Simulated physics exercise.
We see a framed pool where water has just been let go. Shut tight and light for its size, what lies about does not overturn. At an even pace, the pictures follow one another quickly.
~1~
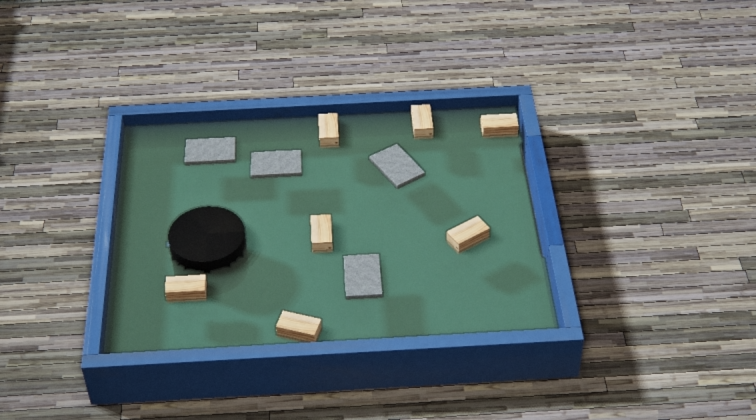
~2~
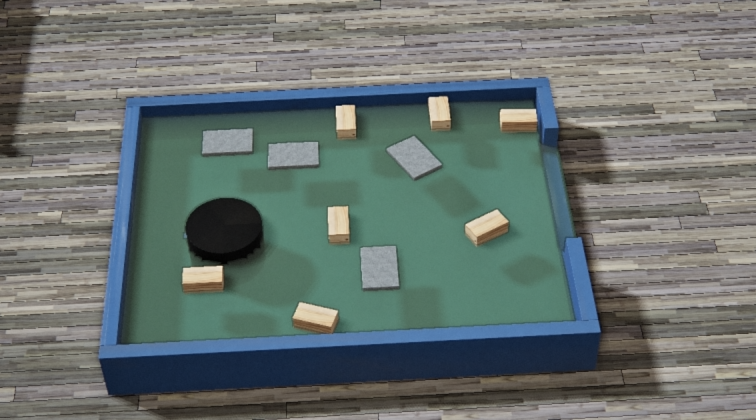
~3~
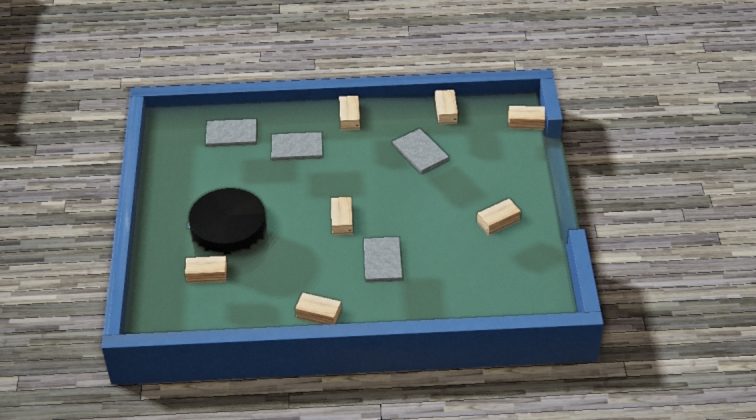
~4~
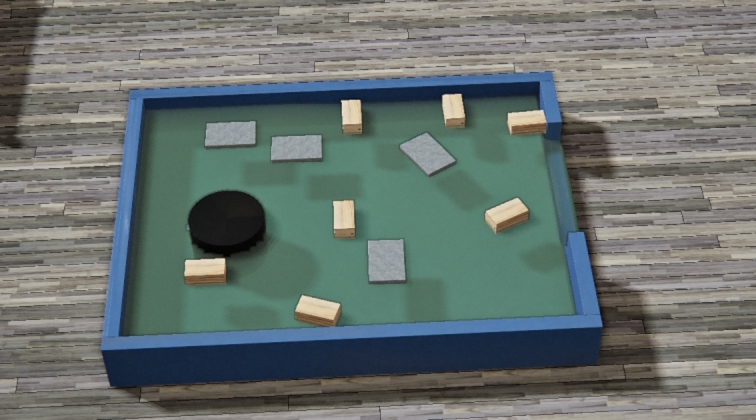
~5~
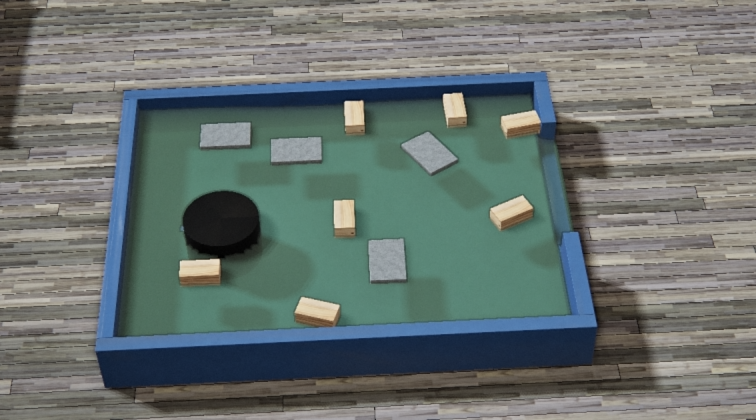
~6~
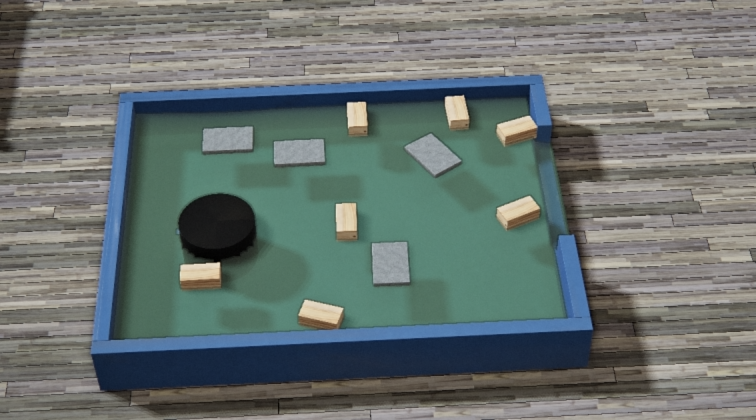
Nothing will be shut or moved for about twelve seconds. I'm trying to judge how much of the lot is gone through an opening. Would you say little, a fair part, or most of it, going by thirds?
I'd say a fair part - one to two thirds.
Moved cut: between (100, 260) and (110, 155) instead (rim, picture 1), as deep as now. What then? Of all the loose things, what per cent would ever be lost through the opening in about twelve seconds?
About 30 %.
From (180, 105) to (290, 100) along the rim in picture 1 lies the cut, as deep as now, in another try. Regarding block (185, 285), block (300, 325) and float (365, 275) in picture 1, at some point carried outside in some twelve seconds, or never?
Same order as asked: Never leaves, never leaves, never leaves.
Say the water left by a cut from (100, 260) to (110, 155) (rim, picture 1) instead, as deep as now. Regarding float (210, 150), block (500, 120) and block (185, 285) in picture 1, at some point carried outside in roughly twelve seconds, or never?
Outcome for each, in the order asked: Flushed / not flushed / flushed.
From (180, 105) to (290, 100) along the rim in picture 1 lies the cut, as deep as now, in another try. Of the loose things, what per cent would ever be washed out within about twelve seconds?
Close to 30 percent.
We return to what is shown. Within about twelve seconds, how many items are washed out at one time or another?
Total: 4.
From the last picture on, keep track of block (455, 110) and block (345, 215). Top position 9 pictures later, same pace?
Estimated positions: (498, 124); (374, 215).
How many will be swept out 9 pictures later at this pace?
I get 2.
A moment on, 0 of 11 are out; 11 afloat.
Next, 2 of 11 are out; 9 afloat.
Later, 4 of 11 are out; 7 afloat.
In the end, 4 of 11 are out; 7 afloat.
